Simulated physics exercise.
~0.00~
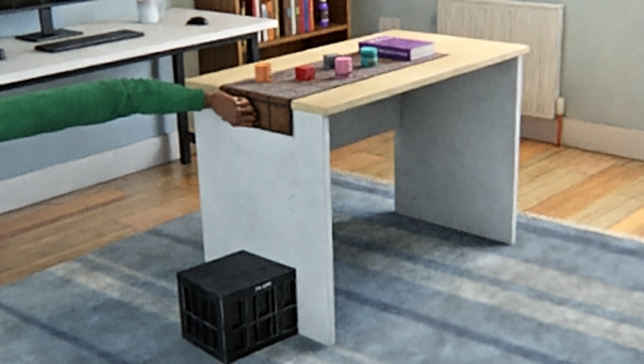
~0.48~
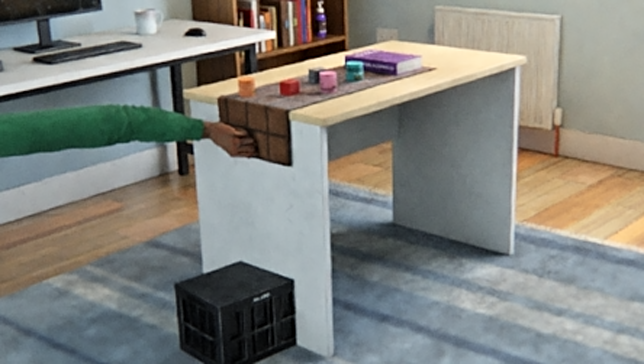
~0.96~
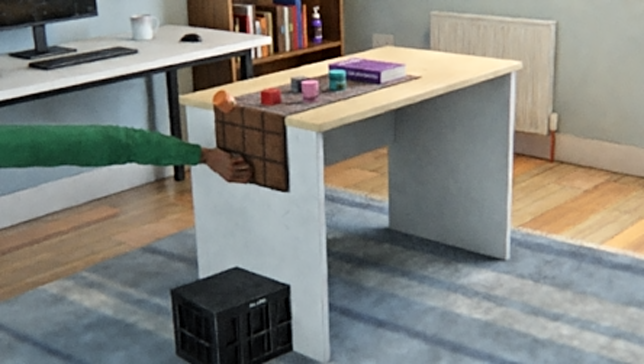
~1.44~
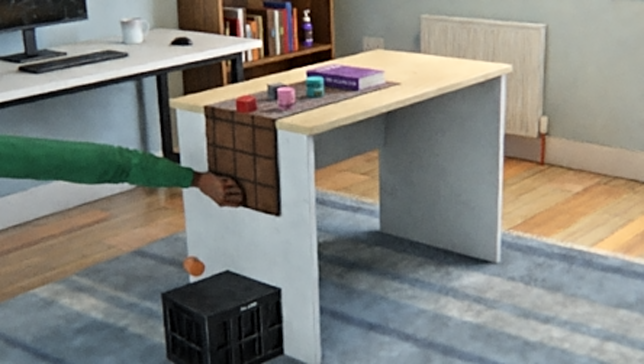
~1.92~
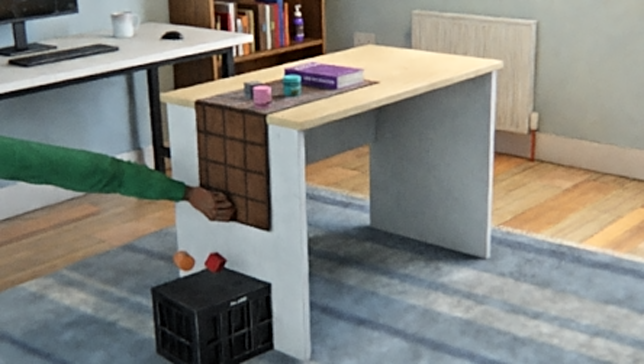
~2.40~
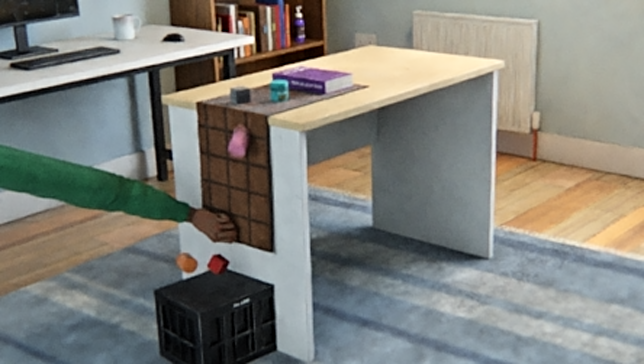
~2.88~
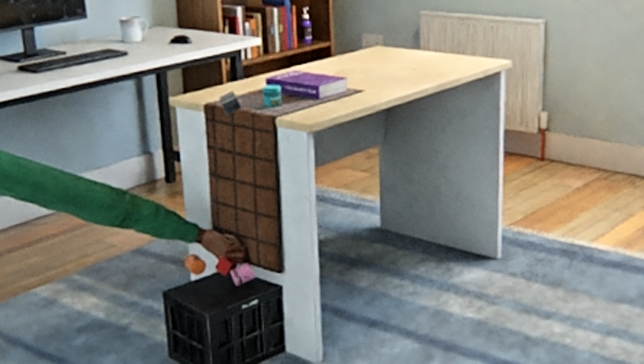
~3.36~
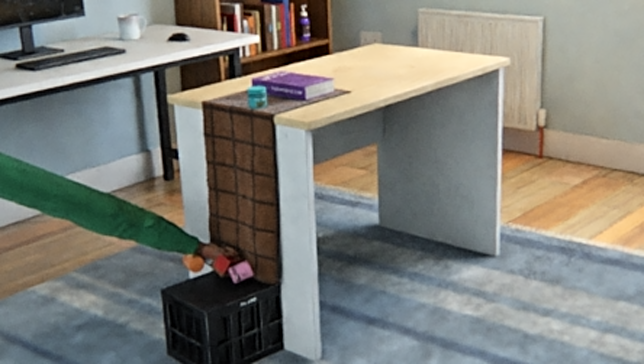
To begin with, a green-sleeved arm grips the end of a brown cloth on a desk, where small pots and cubes and a purple book rest, with a black crate on the floor below. The hand slowly draws the cloth down over the edge, carrying everything on it leftward. The orange pot drops first, followed by the red cube. Next the pink pot slips off, and then the grey cube tumbles after it. Finally the cloth's hem hangs down to the crate, with four items fallen while the turquoise pot and book remain on top.
